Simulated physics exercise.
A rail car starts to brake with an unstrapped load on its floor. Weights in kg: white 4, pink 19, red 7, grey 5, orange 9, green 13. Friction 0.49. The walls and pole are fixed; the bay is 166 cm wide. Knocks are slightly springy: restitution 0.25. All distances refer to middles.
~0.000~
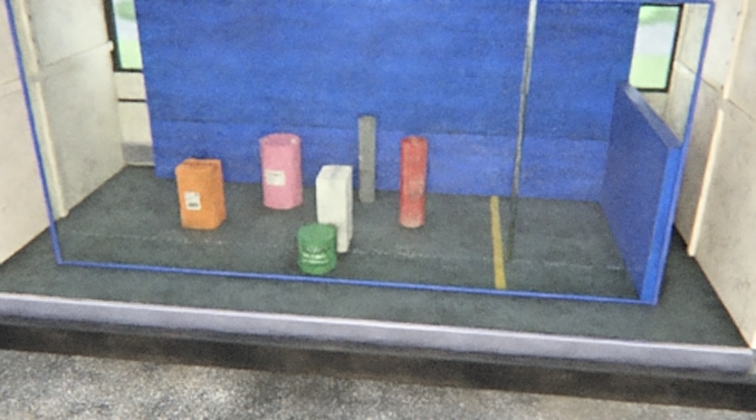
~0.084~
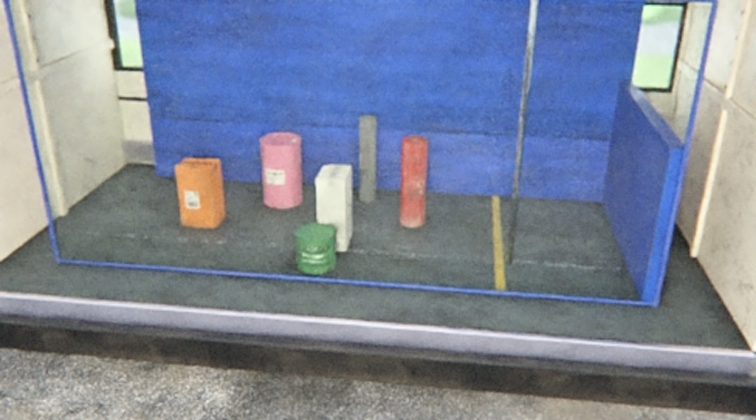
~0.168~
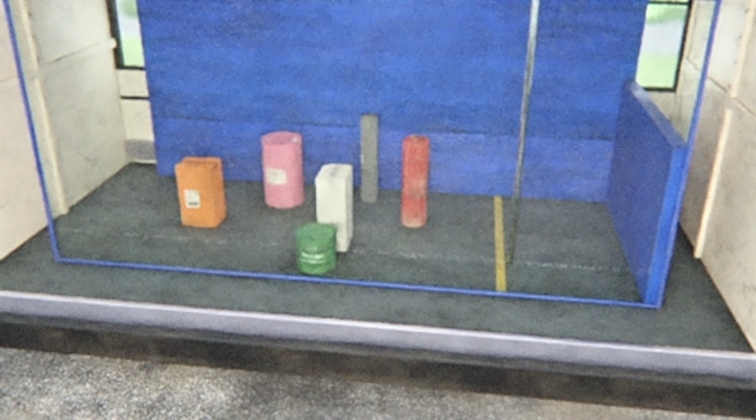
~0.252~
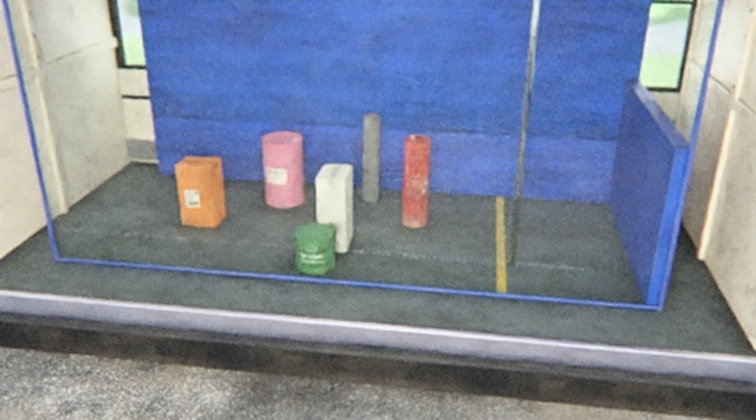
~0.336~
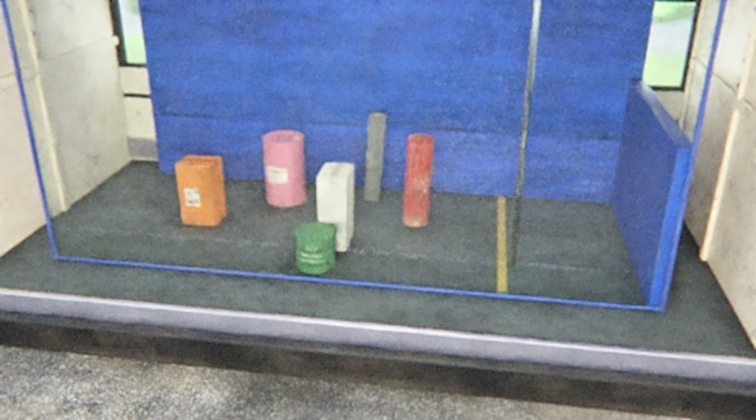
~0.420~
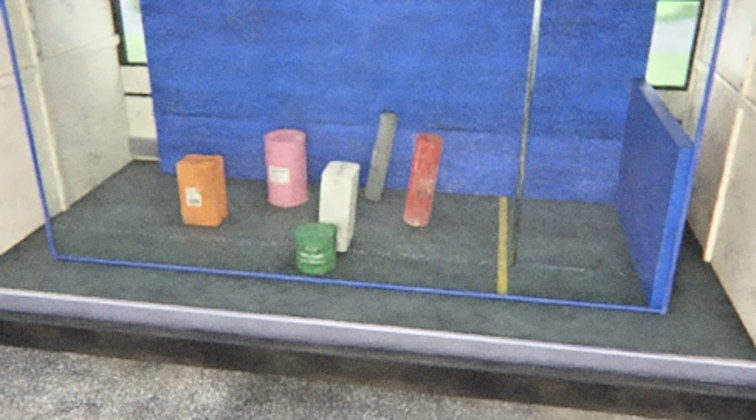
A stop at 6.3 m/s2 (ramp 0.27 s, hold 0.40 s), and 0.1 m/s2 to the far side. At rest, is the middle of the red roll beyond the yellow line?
The red roll ends beyond the yellow line.
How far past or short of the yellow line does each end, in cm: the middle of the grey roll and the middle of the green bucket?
Grey roll 20 short, green bucket 100 short.
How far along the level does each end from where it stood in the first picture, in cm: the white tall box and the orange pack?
Moved: White tall box 70, orange pack 30.
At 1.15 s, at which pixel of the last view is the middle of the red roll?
At about (523, 218).
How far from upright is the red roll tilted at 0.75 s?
About 70°.
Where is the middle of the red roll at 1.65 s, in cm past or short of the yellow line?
Some 15 cm past it.
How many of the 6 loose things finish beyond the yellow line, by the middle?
The count is 1.
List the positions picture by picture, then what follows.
The first frame shows red roll (413, 182), white tall box (335, 209), yellow line (500, 283).
The second frame shows red roll (414, 182), white tall box (335, 208).
The third frame shows red roll (415, 182), white tall box (335, 208).
The fourth frame shows red roll (416, 182), white tall box (335, 208).
The fifth frame shows red roll (418, 181), white tall box (336, 207).
The sixth frame shows red roll (423, 180), white tall box (338, 207), yellow line (502, 287).
After 0.75 s the red roll is 21 cm short of the yellow line, tilted 75°, near (477, 203) in the last picture's view; the white tall box 85 cm short of the yellow line, tilted 70°.
After 1.15 s the red roll is 14 cm past the yellow line, tilted 90°, near (523, 218) in the last picture's view; the white tall box 53 cm short of the yellow line, tilted 90°.
After 1.65 s the red roll is 14 cm past the yellow line, tilted 90°, near (523, 218) in the last picture's view.
When all is still (1.9 s), white tall box stops short of the yellow line; pink drum stops short of the yellow line; red roll crosses the yellow line; grey roll stops short of the yellow line; orange pack stops short of the yellow line; green bucket stops short of the yellow line.
